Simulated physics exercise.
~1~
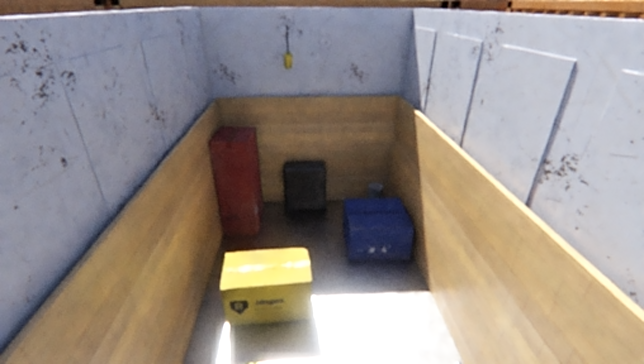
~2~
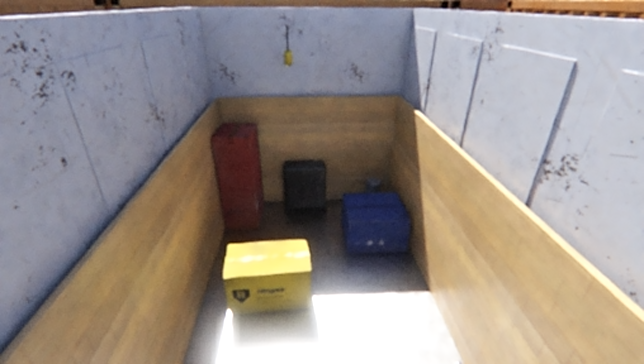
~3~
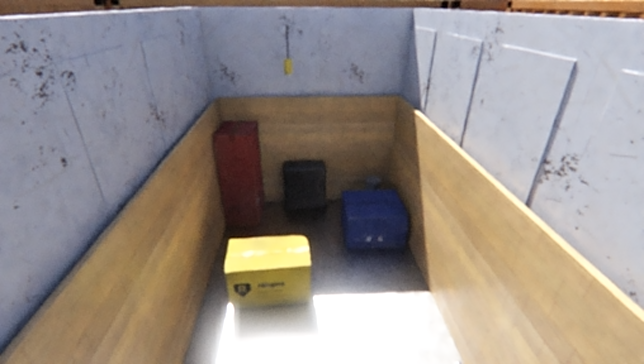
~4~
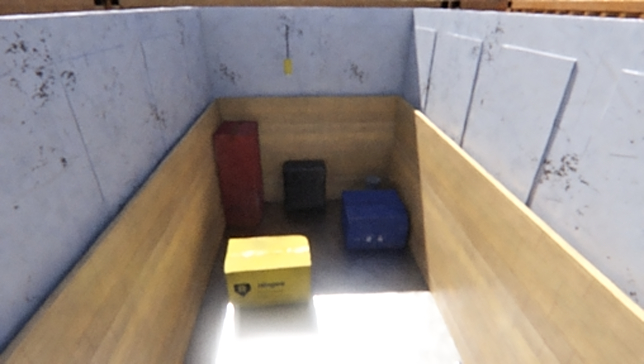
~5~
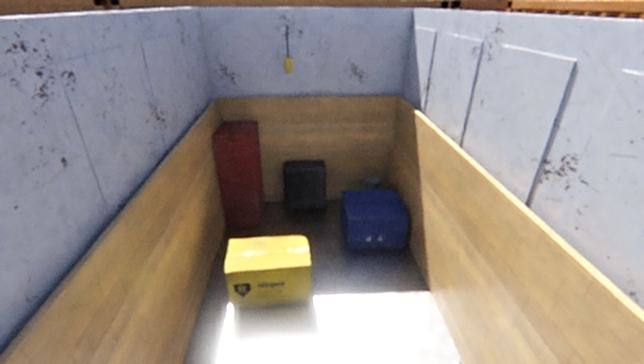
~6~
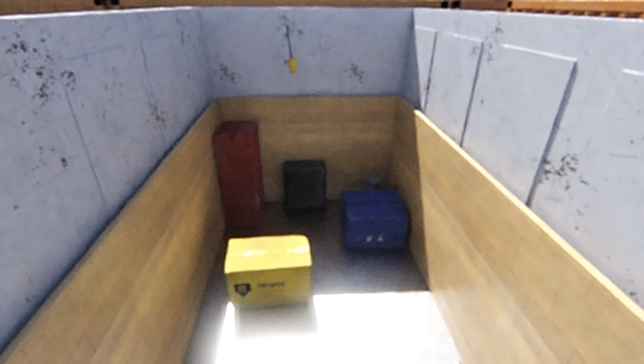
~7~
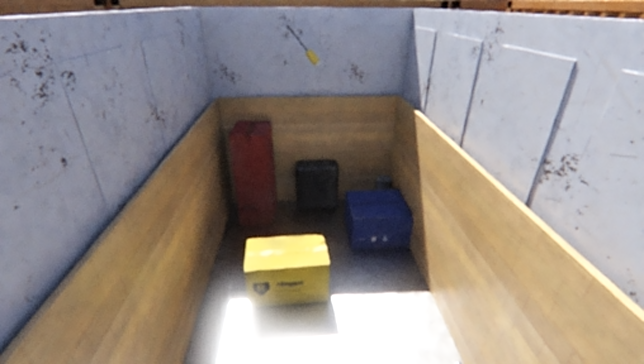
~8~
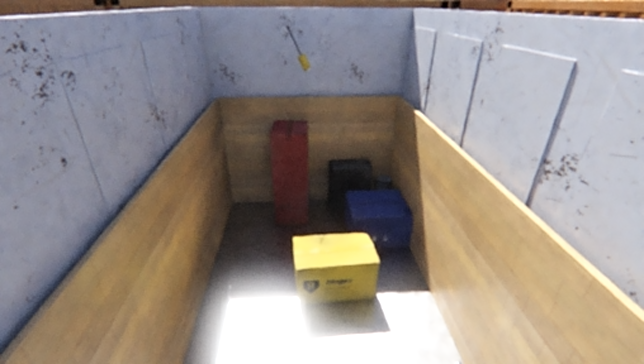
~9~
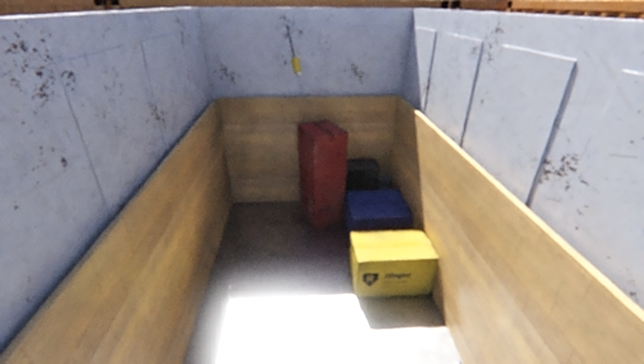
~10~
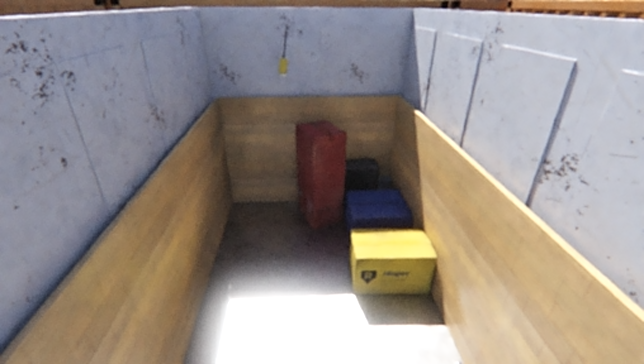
A yellow box in a van's load bay edged forward slightly, then it slid right along with a tall red box and a black case, while the hanging lamp swung; everything ended bunched along the right side, the red box still upright.
